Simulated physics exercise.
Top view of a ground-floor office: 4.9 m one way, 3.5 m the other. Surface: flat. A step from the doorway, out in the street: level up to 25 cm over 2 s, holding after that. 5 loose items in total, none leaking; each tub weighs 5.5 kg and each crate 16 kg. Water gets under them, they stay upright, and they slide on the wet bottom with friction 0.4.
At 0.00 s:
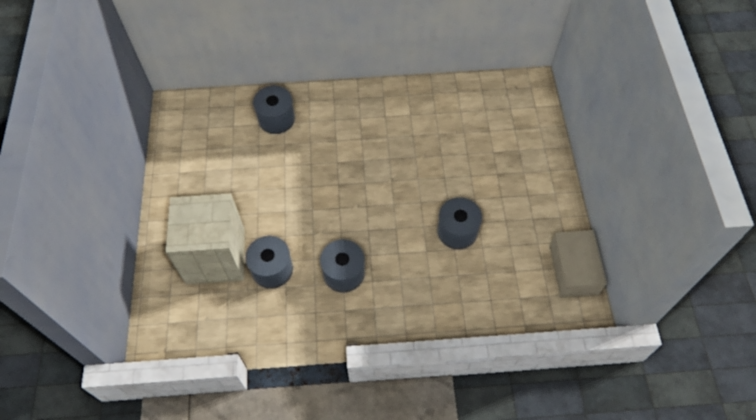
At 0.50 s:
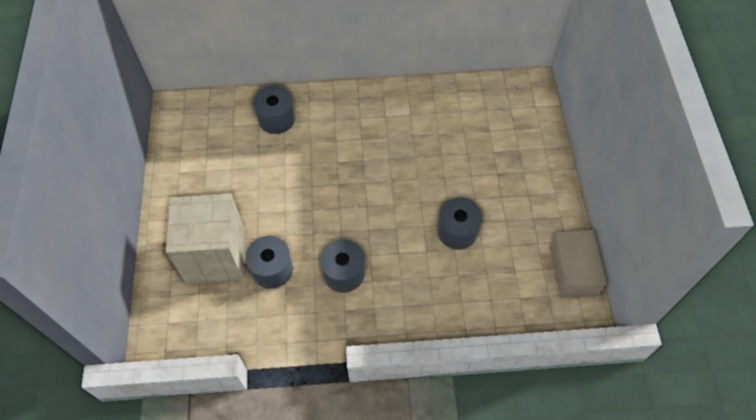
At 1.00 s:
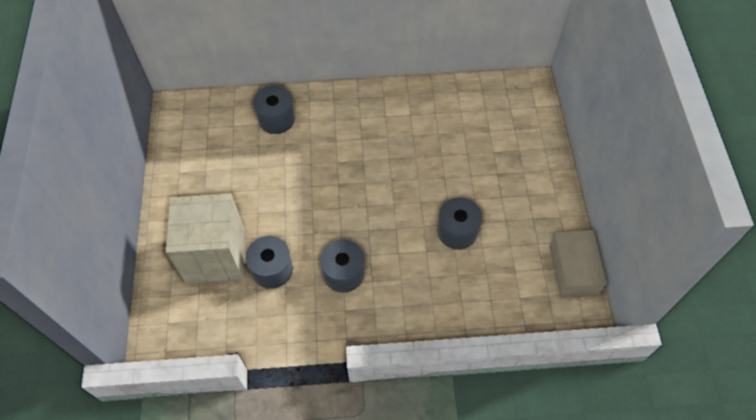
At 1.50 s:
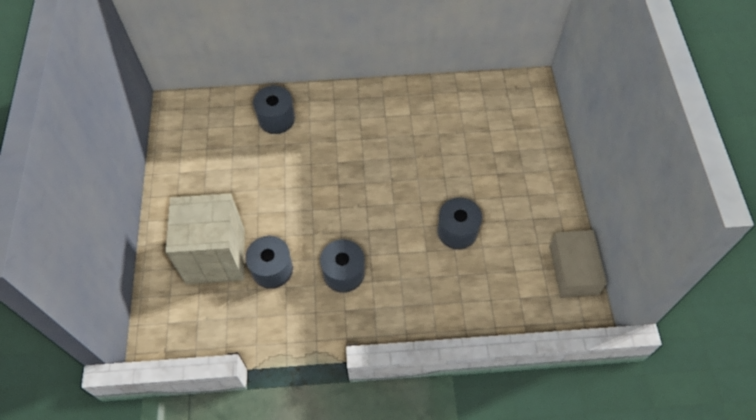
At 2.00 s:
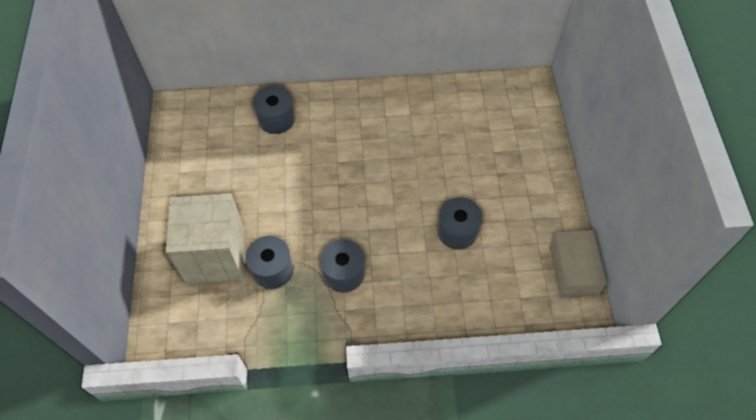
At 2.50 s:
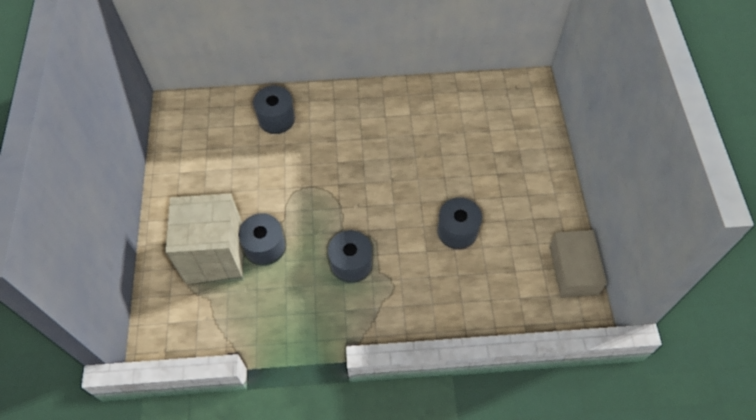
Murky green water surrounded the walled room, then crept through the gap in the front wall and spread across the tiled floor, nudging the two nearest dark tubs slightly while everything else stayed put.
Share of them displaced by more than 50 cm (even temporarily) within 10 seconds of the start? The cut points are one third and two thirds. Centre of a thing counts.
Two in three or more.
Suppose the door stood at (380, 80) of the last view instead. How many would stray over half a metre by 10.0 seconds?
So the tally would be 4.
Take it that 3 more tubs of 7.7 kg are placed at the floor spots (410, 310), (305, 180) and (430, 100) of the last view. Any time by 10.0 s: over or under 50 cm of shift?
Within the limit; beyond the limit; beyond the limit.
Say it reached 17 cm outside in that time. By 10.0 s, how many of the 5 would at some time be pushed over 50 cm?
That would make 3 of them.
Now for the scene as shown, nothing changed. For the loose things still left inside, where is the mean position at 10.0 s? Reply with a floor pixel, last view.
Mean floor pixel: About (359, 248).
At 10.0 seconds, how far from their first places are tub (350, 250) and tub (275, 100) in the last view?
Shifts: 100 cm / 250 cm.
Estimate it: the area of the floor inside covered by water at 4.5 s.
At that time the wet patch spans about 13 m2.
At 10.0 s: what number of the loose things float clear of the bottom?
Then: 5.
After 3.5 s 2 of 5 are over 50 cm from their spots; 1 afloat.
After 4.5 s 2 of 5 are over 50 cm from their spots; 2 afloat.
After 7.0 s 3 of 5 are over 50 cm from their spots; 3 afloat.
After 10.0 s 4 of 5 are over 50 cm from their spots, and 4 have been at some point; 5 afloat.
